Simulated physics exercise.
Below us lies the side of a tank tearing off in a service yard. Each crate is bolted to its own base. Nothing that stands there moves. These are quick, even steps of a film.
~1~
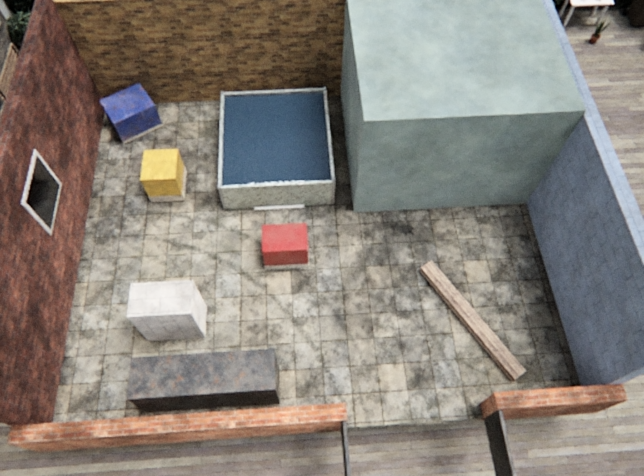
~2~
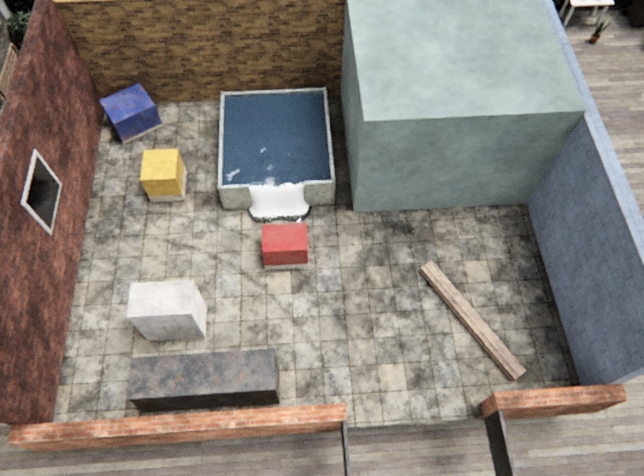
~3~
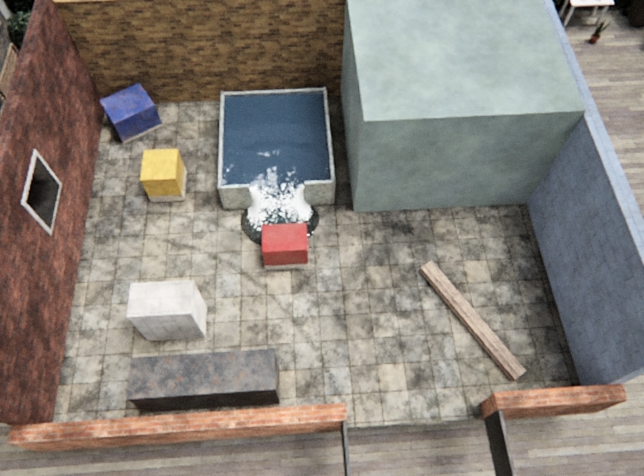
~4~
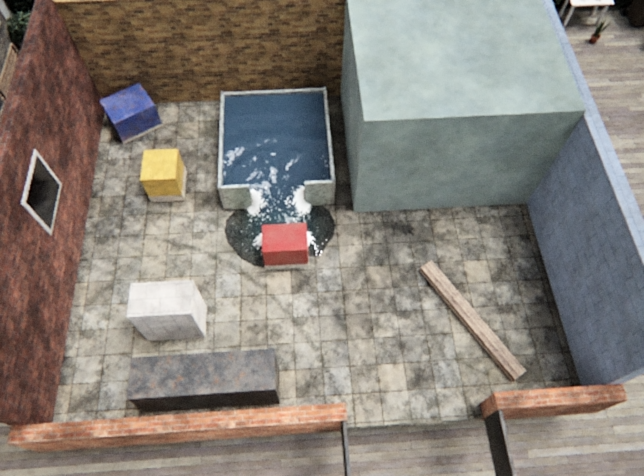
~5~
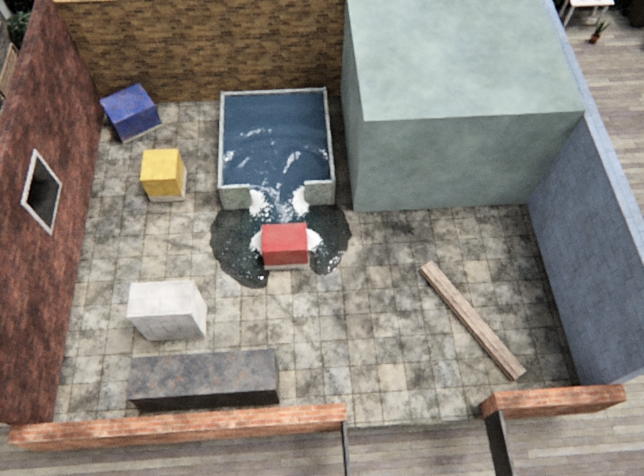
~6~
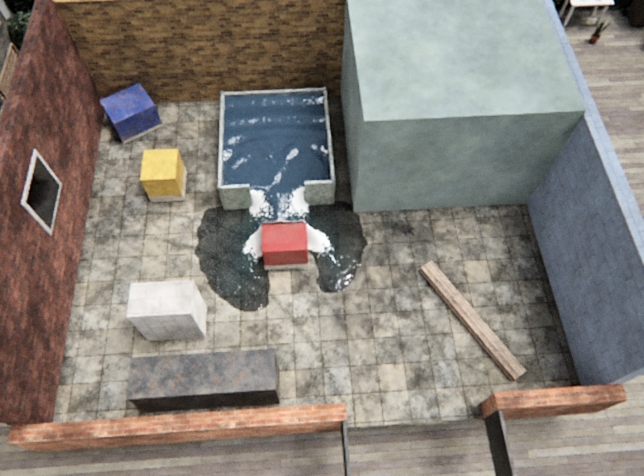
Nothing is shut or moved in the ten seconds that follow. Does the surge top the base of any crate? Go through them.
One by one: The yellow crate escapes dry; the red crate is wetted; the blue crate is wetted.
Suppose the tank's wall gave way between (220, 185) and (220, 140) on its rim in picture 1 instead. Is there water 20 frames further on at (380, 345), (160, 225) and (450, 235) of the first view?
One after the other: Free of water, flooded, free of water.
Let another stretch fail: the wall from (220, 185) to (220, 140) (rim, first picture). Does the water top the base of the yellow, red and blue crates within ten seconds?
In short: Yellow crate takes water, red crate escapes it, blue crate is soaked.
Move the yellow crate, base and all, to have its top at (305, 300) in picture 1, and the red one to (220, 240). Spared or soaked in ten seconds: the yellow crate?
My reading: The yellow crate is topped.
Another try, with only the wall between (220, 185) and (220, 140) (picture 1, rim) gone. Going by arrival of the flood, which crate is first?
The crate marked yellow.
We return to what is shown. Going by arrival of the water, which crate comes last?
Last comes the blue-painted one.
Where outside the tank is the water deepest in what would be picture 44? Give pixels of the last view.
I would point to (279, 236).
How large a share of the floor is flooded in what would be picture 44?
Close to 90 %.
A moment on, water covers 25 % of the floor; the yellow crate not reached, the red crate water round its plinth, the blue crate not reached.
Next, water covers 50 % of the floor; the yellow crate water round its plinth, the red crate water round its plinth, the blue crate not reached.
Then, water covers 65 % of the floor; the yellow crate water round its plinth, the red crate water round its plinth, the blue crate not reached.
Later, water covers 90 % of the floor; the yellow crate water round its plinth, the red crate water round its plinth, the blue crate water round its plinth.
In the end, water covers 95 % of the floor; the yellow crate stayed above the water, the red crate was topped, the blue crate was topped.
